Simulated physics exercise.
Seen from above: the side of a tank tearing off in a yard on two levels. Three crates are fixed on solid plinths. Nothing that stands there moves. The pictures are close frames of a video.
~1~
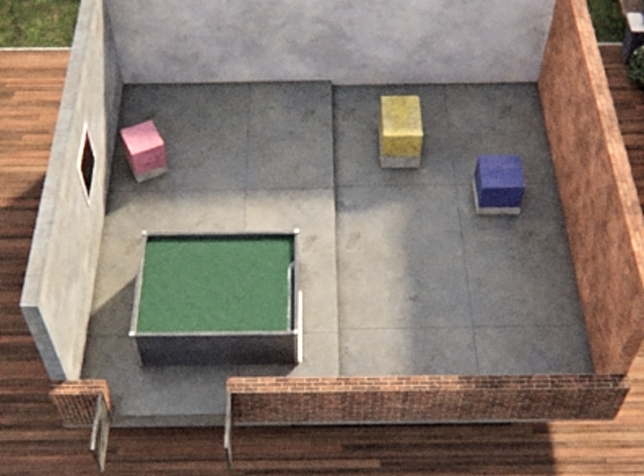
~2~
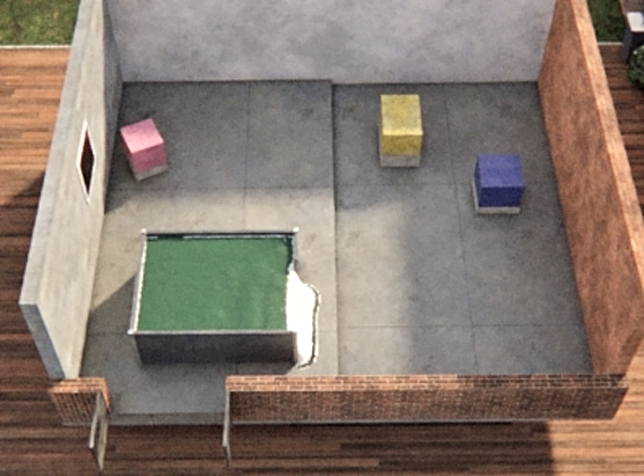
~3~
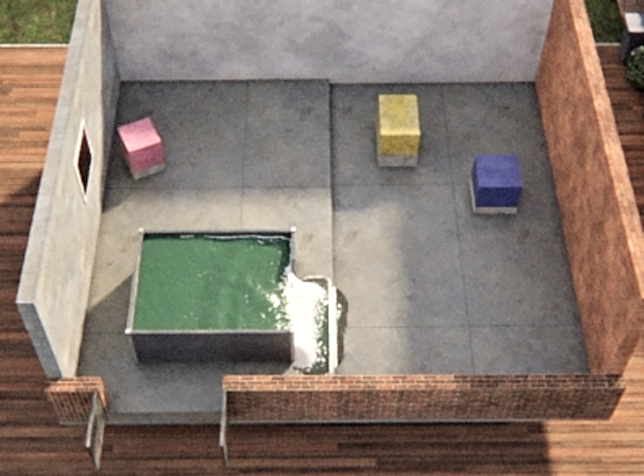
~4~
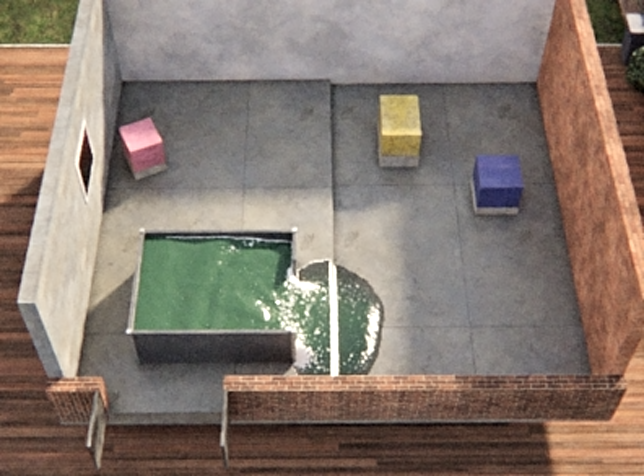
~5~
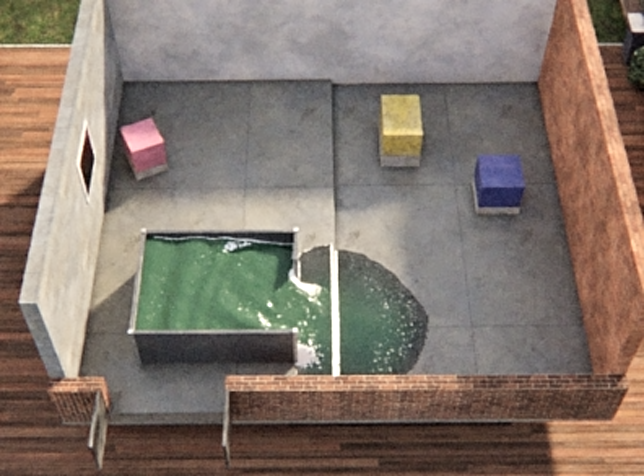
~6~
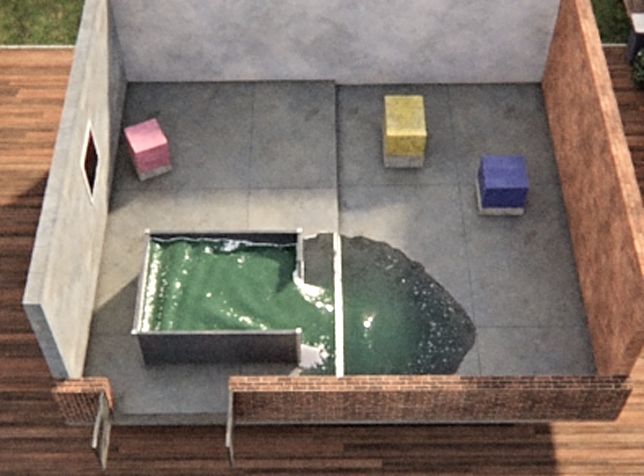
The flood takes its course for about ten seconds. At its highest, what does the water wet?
One by one: The pink crate escapes dry; the yellow crate escapes dry; the blue crate is wetted.
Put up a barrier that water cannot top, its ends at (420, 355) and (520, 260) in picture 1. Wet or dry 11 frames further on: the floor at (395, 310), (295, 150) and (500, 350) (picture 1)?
In turn: Flooded, no water, under water.
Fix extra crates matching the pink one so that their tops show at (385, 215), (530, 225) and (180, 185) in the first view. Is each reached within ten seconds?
In that order: Is wetted, is soaked, keeps dry.
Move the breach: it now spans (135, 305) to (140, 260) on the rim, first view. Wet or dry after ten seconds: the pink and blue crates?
In short: The pink crate is wetted; the blue crate keeps dry.
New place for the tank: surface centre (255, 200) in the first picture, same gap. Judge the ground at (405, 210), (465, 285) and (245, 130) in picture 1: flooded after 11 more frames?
As listed: Covered, awash, dry.
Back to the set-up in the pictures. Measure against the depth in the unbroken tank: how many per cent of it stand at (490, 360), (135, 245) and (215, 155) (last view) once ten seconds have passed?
In that order: 12, 0 and 2 per cent.
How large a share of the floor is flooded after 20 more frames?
I make it 40 per cent.
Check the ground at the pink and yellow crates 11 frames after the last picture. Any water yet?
One by one: Pink crate not reached; yellow crate no.
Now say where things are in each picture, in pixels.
The first picture shows the open tank at (218, 284) is whole and still.
In the second picture, water pours out at (295, 316) and has run to (308, 362).
In the third picture, water pours out at (292, 316) and has run to (332, 365).
In the fourth picture, water pours out at (293, 317) and has run to (379, 311).
In the fifth picture, the front is at (421, 317), out from the gap at (294, 317).
In the sixth picture, the front is at (468, 342), out from the gap at (298, 318).
A moment on, water covers 30 % of the floor; the pink crate not reached, the yellow crate not reached, the blue crate not reached.
Next, water covers 30 % of the floor; the pink crate not reached, the yellow crate not reached, the blue crate water round its plinth.
Then, water covers 40 % of the floor; the pink crate not reached, the yellow crate water round its plinth, the blue crate water round its plinth.
Later, water covers 55 % of the floor; the pink crate not reached, the yellow crate water round its plinth, the blue crate water round its plinth.
In the end, water covers 75 % of the floor; the pink crate stayed above the water, the yellow crate stayed above the water, the blue crate was topped.
